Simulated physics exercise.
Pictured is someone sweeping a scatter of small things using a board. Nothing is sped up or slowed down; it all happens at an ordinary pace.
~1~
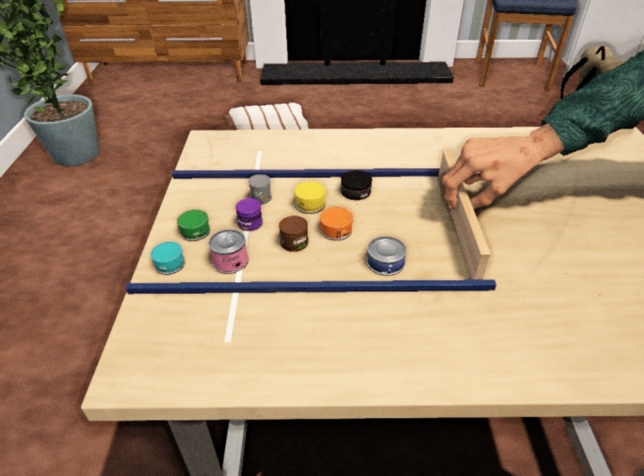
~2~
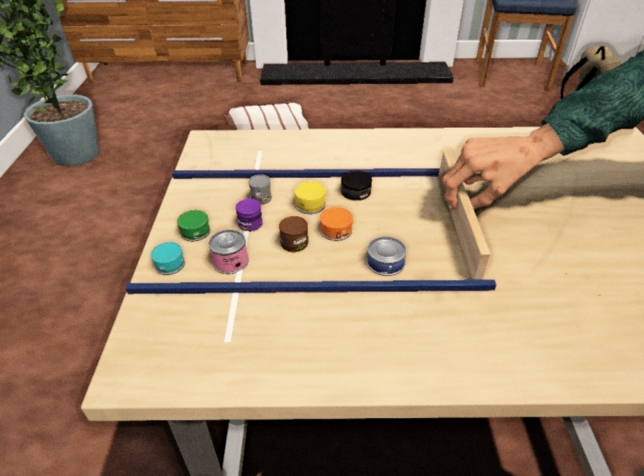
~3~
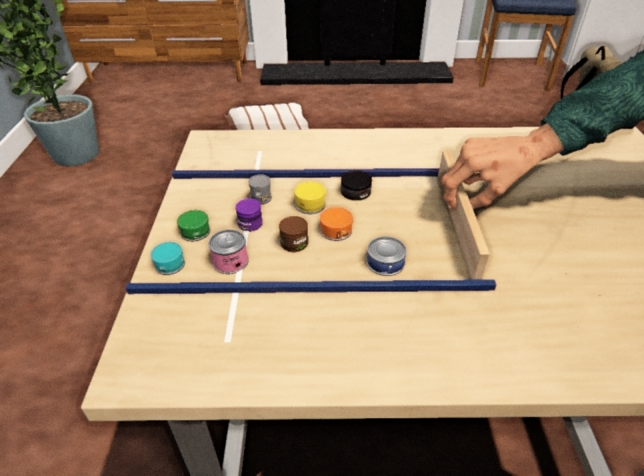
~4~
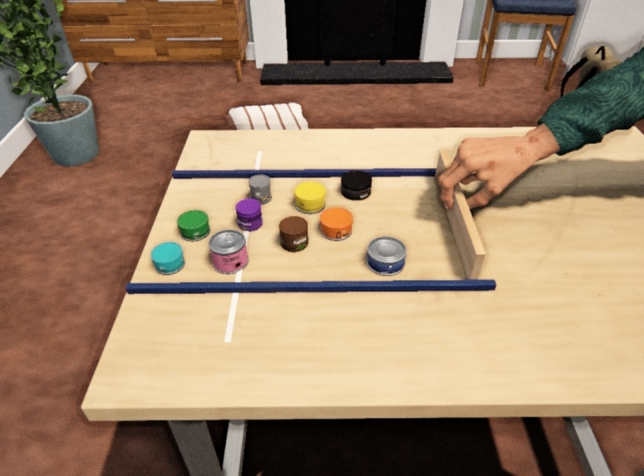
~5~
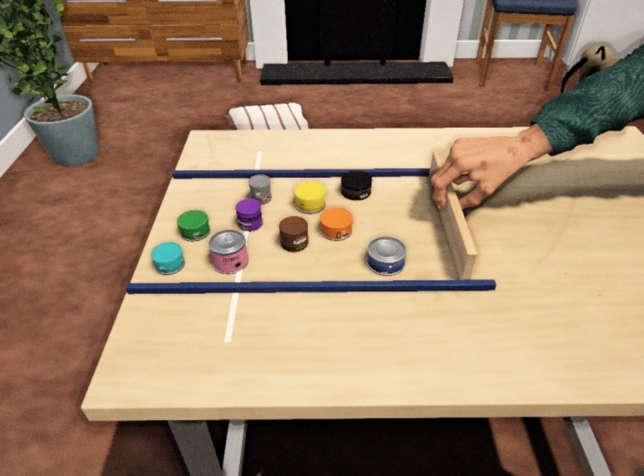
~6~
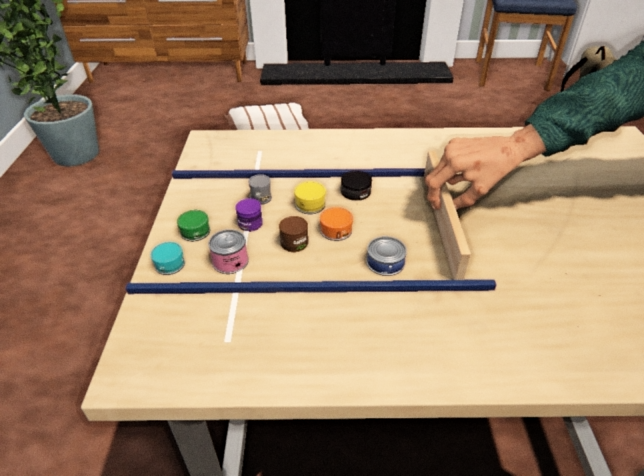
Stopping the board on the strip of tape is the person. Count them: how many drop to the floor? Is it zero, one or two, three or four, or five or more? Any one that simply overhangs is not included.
It is zero.
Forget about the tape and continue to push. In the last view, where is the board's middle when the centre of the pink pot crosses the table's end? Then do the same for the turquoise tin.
The middle is at (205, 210) when it's the pink pot, and at (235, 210) when it's the turquoise tin.
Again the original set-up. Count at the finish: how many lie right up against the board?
My count gives 4.
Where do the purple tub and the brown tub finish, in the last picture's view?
The first ends close to (208, 211), the second close to (207, 237).
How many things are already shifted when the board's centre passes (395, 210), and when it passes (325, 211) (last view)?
Tally at point one: 1; at point two: 5.
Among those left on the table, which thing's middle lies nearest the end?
The one you want is the turquoise tin.
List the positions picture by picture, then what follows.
The first frame shows turquoise tin (168, 258); green pot (194, 225); pink pot (229, 251); board (460, 210); tape (247, 226).
The second frame shows green pot (194, 226); orange tin (336, 224).
The third frame shows pink pot (229, 251); black tub (356, 186).
The fourth frame shows turquoise tin (168, 258); yellow tin (310, 198).
The fifth frame shows green pot (194, 226); purple tub (249, 215).
The sixth frame shows turquoise tin (168, 258); green pot (194, 226); pink pot (229, 251); board (444, 210); tape (247, 226).
Soon after, none off yet; turquoise tin at rest near (168, 258); green pot at rest near (194, 226); pink pot at rest near (229, 251).
In the end, the number that fall off is zero.
